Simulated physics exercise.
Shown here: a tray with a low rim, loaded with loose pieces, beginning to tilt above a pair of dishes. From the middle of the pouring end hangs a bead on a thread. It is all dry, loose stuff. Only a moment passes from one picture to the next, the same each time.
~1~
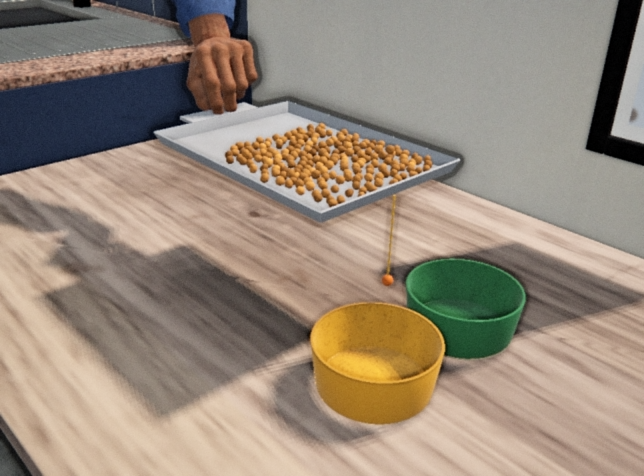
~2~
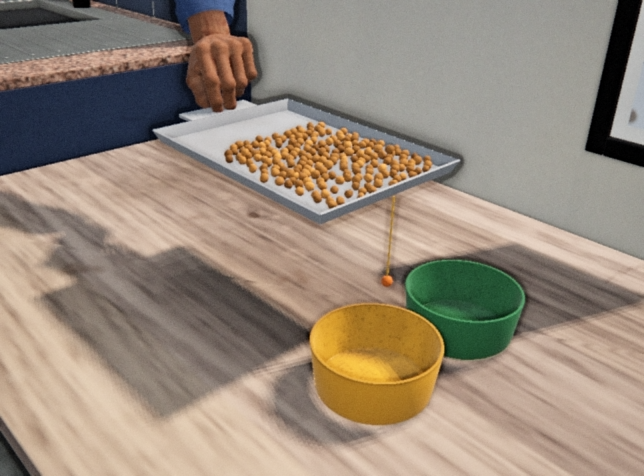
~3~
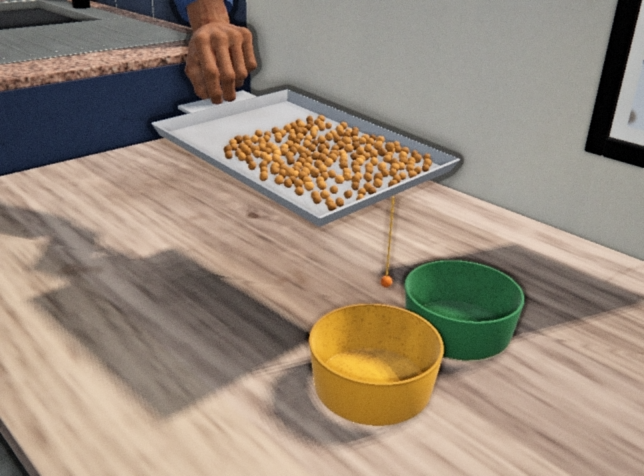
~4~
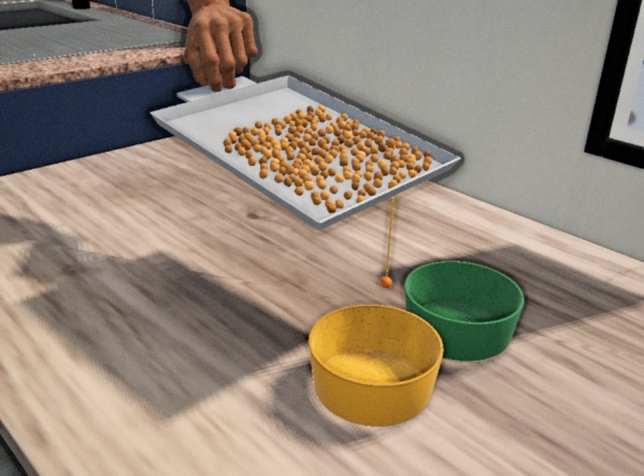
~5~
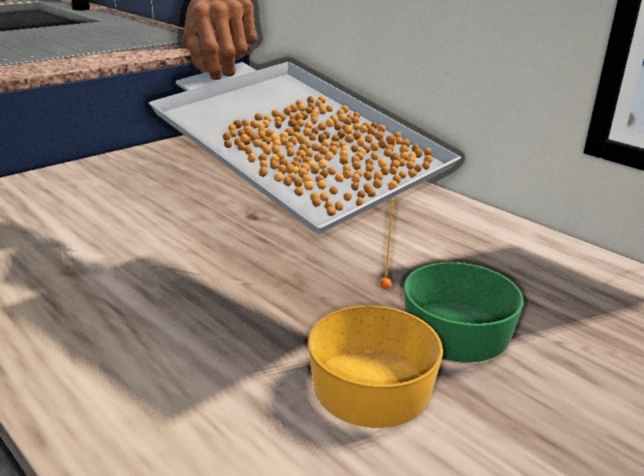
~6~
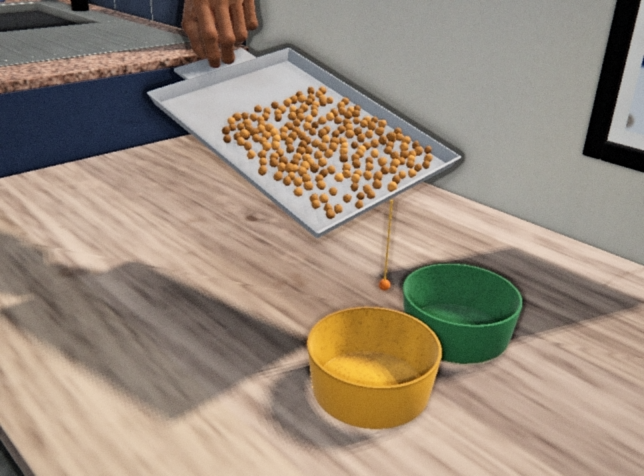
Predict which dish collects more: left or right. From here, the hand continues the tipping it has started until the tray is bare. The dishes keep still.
Oh, the winner here is the left dish, by the look of it.
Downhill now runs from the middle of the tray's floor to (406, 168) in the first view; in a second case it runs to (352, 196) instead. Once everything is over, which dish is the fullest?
The first slope favours the dish to the right, the second the dish to the left.
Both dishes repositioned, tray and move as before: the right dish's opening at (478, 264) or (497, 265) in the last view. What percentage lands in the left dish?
30 and 20 %.
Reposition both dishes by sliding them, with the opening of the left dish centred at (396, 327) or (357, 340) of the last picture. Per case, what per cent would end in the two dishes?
About 50 % and 90 %.
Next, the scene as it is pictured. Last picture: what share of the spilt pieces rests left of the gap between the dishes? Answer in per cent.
I reckon around 100 per cent.
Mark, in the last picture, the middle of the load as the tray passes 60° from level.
Centre estimate: (342, 187).
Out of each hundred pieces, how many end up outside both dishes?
I'd put it near 20 per cent of the load.
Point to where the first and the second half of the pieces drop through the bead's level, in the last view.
I'd say close to (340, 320) at first and close to (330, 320) later on.
Shortly afterwards, tray tipped steeply; all but a few on the tray; only a few in the left dish; only a few outside both; only a few in the air.
Next, tray tipped right over; only a few on the tray; the bulk in the left dish; only a few in the right dish; near a quarter outside both; a little in the air.
Some moments later, tray tipped past a quarter turn; the bulk in the left dish; only a few in the right dish; near a quarter outside both.
In the end, tray tipped past a quarter turn; the bulk in the left dish; only a few in the right dish; near a quarter outside both.
